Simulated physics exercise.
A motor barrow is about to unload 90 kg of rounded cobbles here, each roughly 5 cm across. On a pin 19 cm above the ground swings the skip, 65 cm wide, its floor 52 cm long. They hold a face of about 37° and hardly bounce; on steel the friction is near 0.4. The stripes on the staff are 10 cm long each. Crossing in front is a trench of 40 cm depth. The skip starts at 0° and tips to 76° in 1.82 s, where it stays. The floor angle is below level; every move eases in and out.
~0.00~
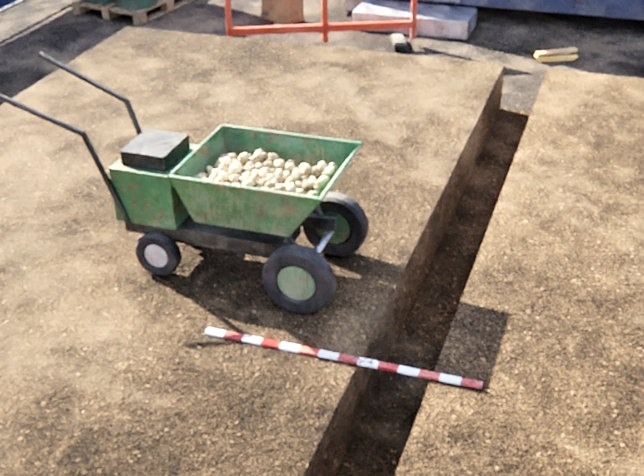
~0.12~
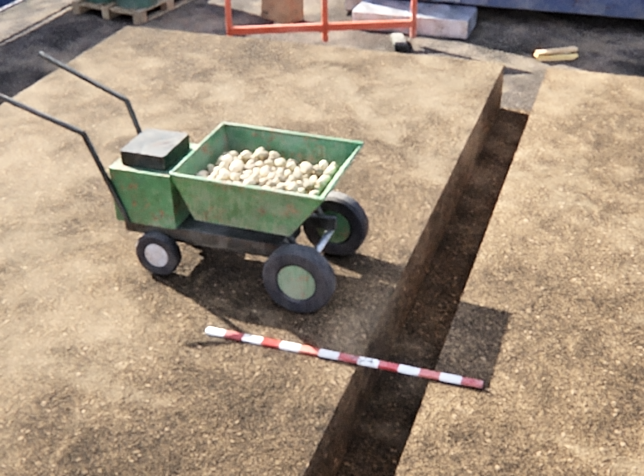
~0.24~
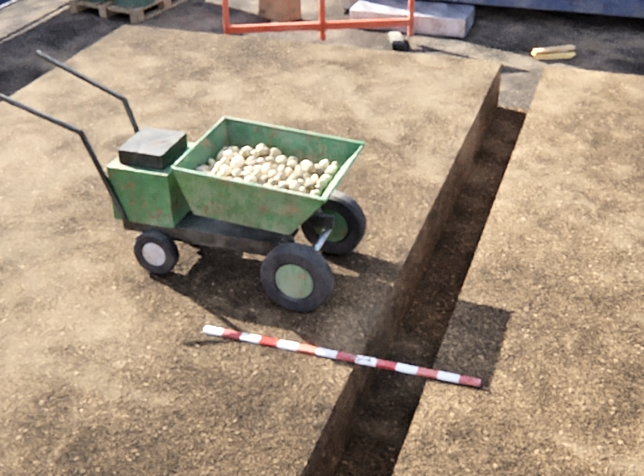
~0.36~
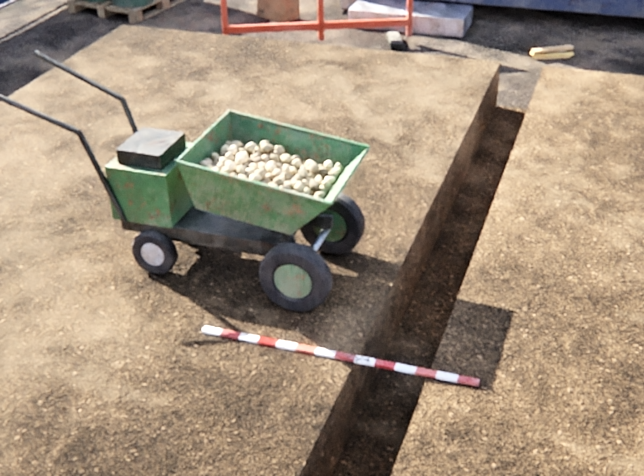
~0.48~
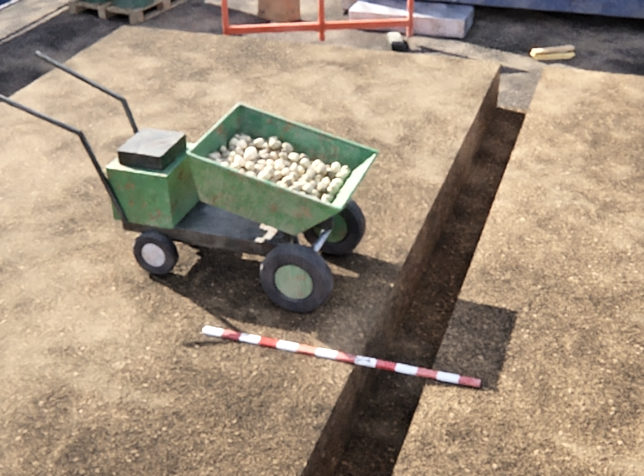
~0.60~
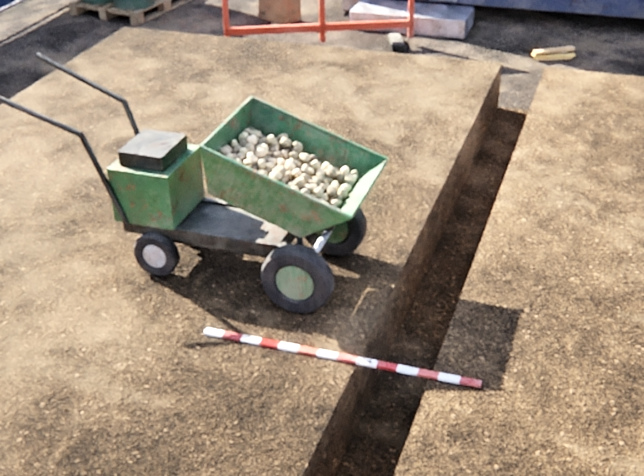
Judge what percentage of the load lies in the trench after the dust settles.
About 84 %.
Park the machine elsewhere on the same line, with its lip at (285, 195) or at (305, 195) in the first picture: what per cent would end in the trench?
The first start gives about 100 per cent, the second about 100.
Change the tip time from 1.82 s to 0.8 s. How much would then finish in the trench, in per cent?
About 60 percent, I'd say.
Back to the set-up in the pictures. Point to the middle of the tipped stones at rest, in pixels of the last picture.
Around (431, 350).
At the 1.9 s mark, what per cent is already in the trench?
About 55 per cent by then.
After 1.4 s the floor is at 64°; 100 % in the skip; the foremost stones are at (413, 247).
After 1.9 s the floor is at 76°; 35 % in the skip, 53 % in the trench, 12 % past the trench; the foremost stones are at (517, 319).
After 2.3 s the floor is at 76°; 9 % in the skip, 75 % in the trench, 16 % past the trench; the foremost stones are at (556, 325).
After 4.2 s the floor is at 76°; 0 % in the skip, 84 % in the trench, 16 % past the trench; the foremost stones are at (565, 328).
